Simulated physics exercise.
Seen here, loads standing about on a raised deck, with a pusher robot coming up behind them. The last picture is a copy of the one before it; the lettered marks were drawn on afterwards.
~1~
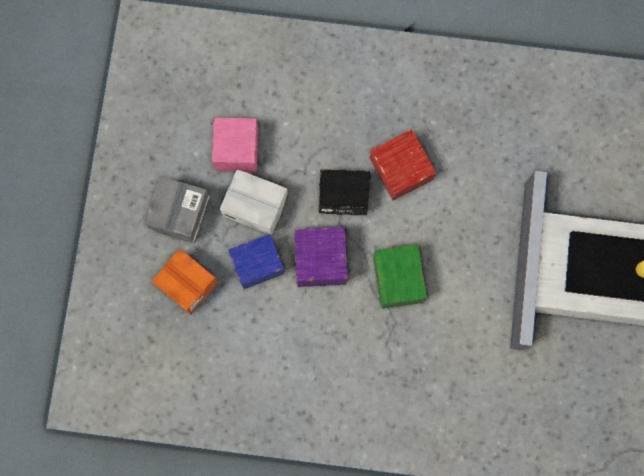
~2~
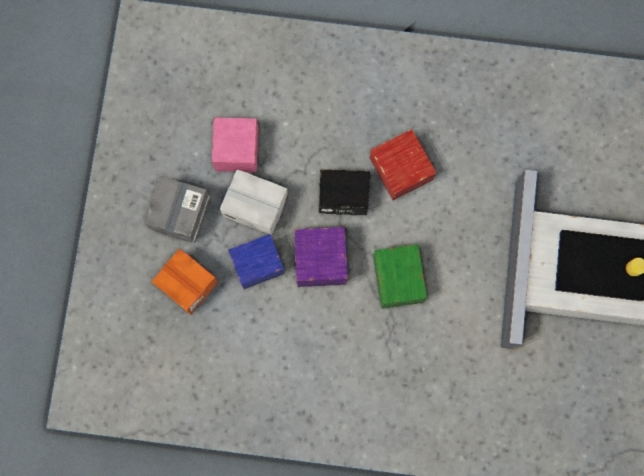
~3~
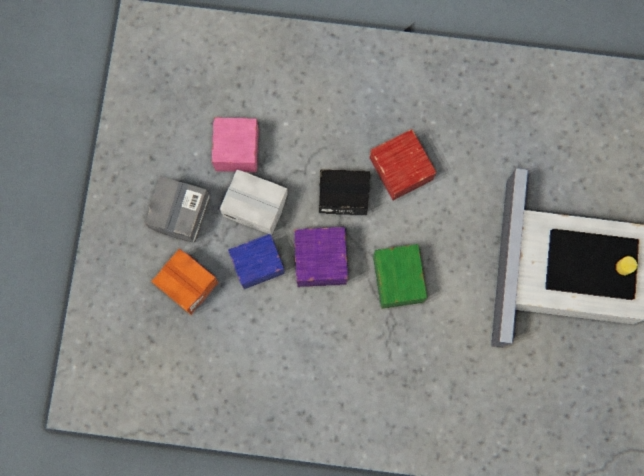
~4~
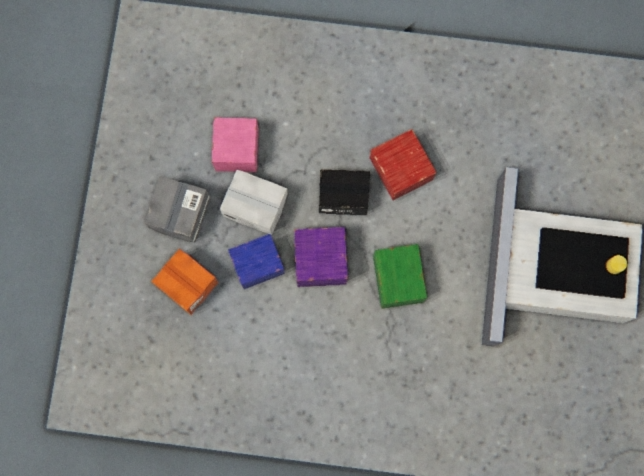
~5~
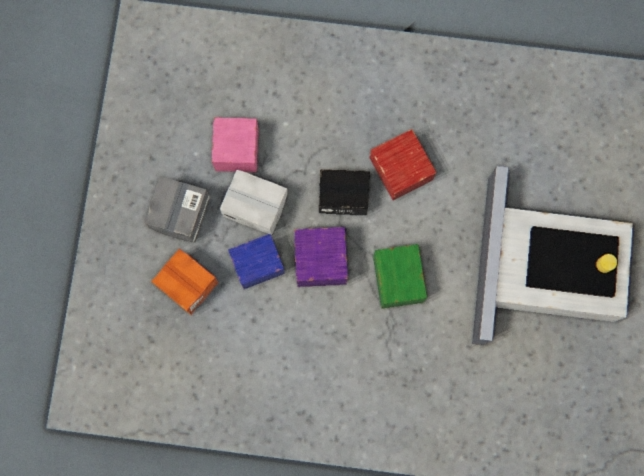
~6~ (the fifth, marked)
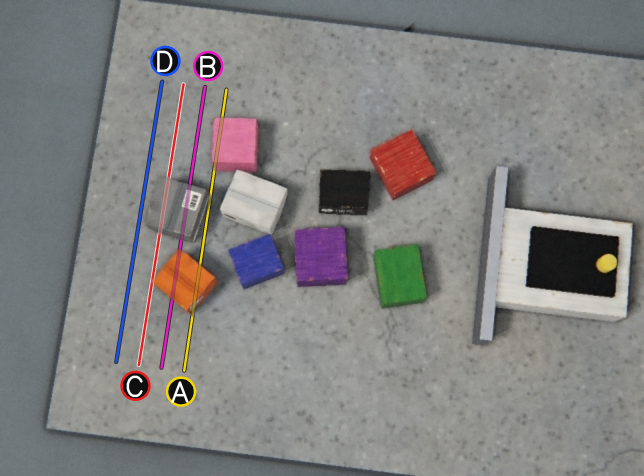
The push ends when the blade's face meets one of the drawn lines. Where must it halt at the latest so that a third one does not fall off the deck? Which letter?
No farther than C.
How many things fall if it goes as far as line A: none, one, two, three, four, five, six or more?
By then, none.
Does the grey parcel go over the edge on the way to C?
Yes.
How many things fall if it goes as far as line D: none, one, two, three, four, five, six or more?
In all, four.
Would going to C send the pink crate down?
No.
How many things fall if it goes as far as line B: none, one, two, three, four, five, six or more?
By then, two.
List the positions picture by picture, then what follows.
The first frame shows green crate (400, 277); purple crate (321, 258); red crate (402, 165).
The second frame shows robot (596, 264); orange parcel (186, 282).
The third frame shows robot (585, 263); grey parcel (178, 210).
The fourth frame shows robot (576, 262); white box (254, 202).
The fifth frame shows robot (566, 261); green crate (400, 277); purple crate (321, 258); red crate (402, 165).
On the marked copy, A at (206, 226); B at (184, 224); C at (162, 221); D at (140, 218).
With C. Early on, robot (446, 246); red crate (355, 145); blue crate (242, 257).
Further on, robot (324, 231); grey parcel (138, 190); blue crate (132, 240).
At the end, robot (230, 219); grey parcel over the edge; blue crate over the edge; two fallen.
As for the rest, A is within the limit but short; B is within the limit but short; D drops four.
